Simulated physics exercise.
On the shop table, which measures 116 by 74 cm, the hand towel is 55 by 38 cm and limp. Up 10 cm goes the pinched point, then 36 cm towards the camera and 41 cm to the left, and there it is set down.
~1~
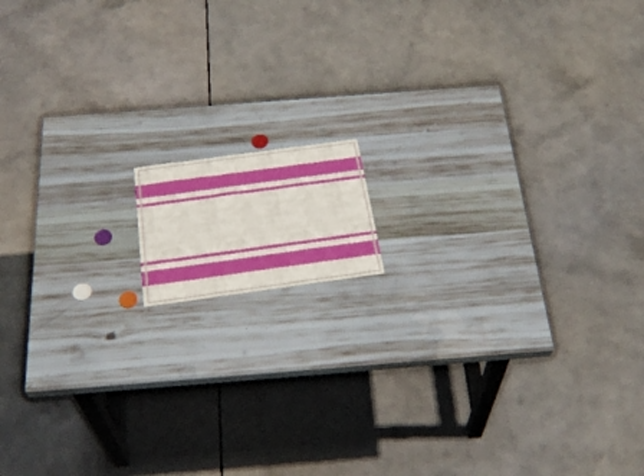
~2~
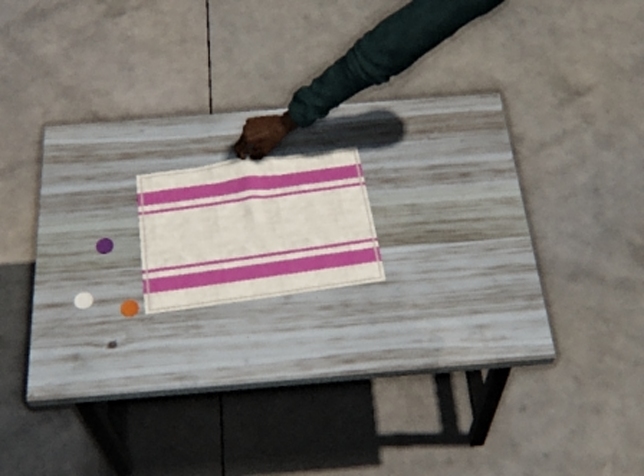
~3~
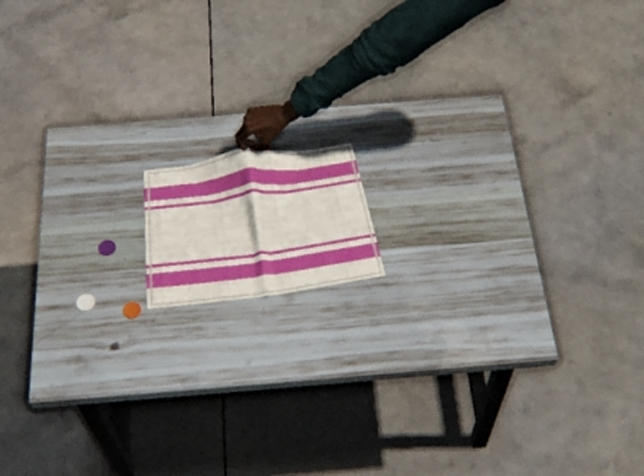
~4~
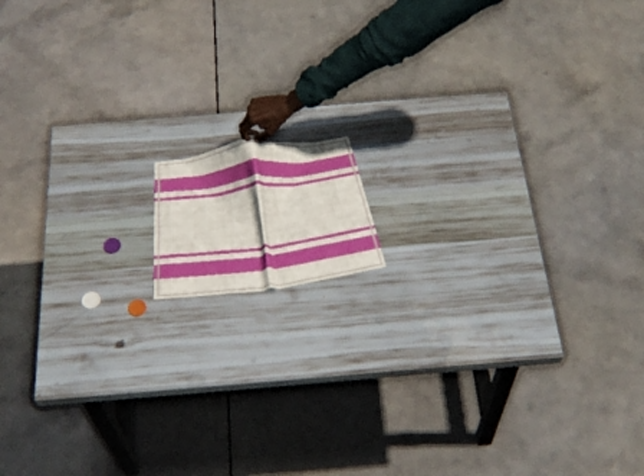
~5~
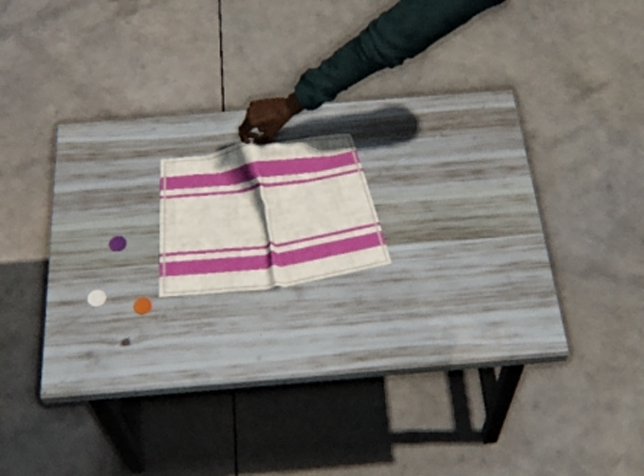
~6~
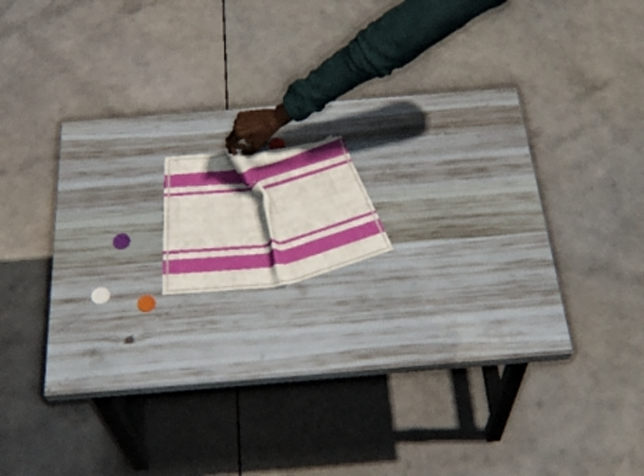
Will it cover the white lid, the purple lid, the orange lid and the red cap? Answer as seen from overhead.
The white lid ends under the cloth, the purple lid ends under the cloth, the orange lid ends under the cloth, the red cap remains in the open.
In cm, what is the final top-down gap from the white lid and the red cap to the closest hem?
1 cm and 25 cm, roughly.
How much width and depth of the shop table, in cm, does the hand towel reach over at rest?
From above you'd see around 44 cm of width and near 30 cm of depth.
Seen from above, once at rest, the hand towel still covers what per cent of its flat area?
I'd put it at around 50 percent of the spread-out size.
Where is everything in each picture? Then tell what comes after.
The first frame shows white lid (82, 292); purple lid (103, 237); orange lid (128, 299); red cap (260, 141); hand towel corners (144, 307) (134, 169) (357, 140) (384, 274); highest point 0 cm, lowest 0 cm.
The second frame shows hand towel corners (146, 315) (137, 177); grip (247, 157); highest point 3 cm, lowest 0 cm.
The third frame shows hand towel corners (148, 309) (144, 172); grip (247, 148); highest point 7 cm, lowest 0 cm.
The fourth frame shows hand towel corners (154, 300) (155, 163); grip (251, 138); highest point 10 cm, lowest 0 cm.
The fifth frame shows hand towel corners (160, 298) (161, 161); grip (251, 141); highest point 10 cm, lowest 0 cm.
The sixth frame shows hand towel corners (163, 295) (165, 158) (331, 136) (393, 250); grip (238, 152); highest point 10 cm, lowest 0 cm.
Next, 55 % of it is down, spanning 46 by 38 cm, above no small thing.
Then, 40 % of it is down, spanning 43 by 31 cm, above purple lid.
After that, 45 % of it is down, spanning 43 by 30 cm, above white lid, purple lid, orange lid.
Later, 50 % of it is down, spanning 43 by 30 cm, above white lid, purple lid, orange lid.
At the end, 50 % of it is down, spanning 43 by 30 cm, above white lid, purple lid, orange lid.
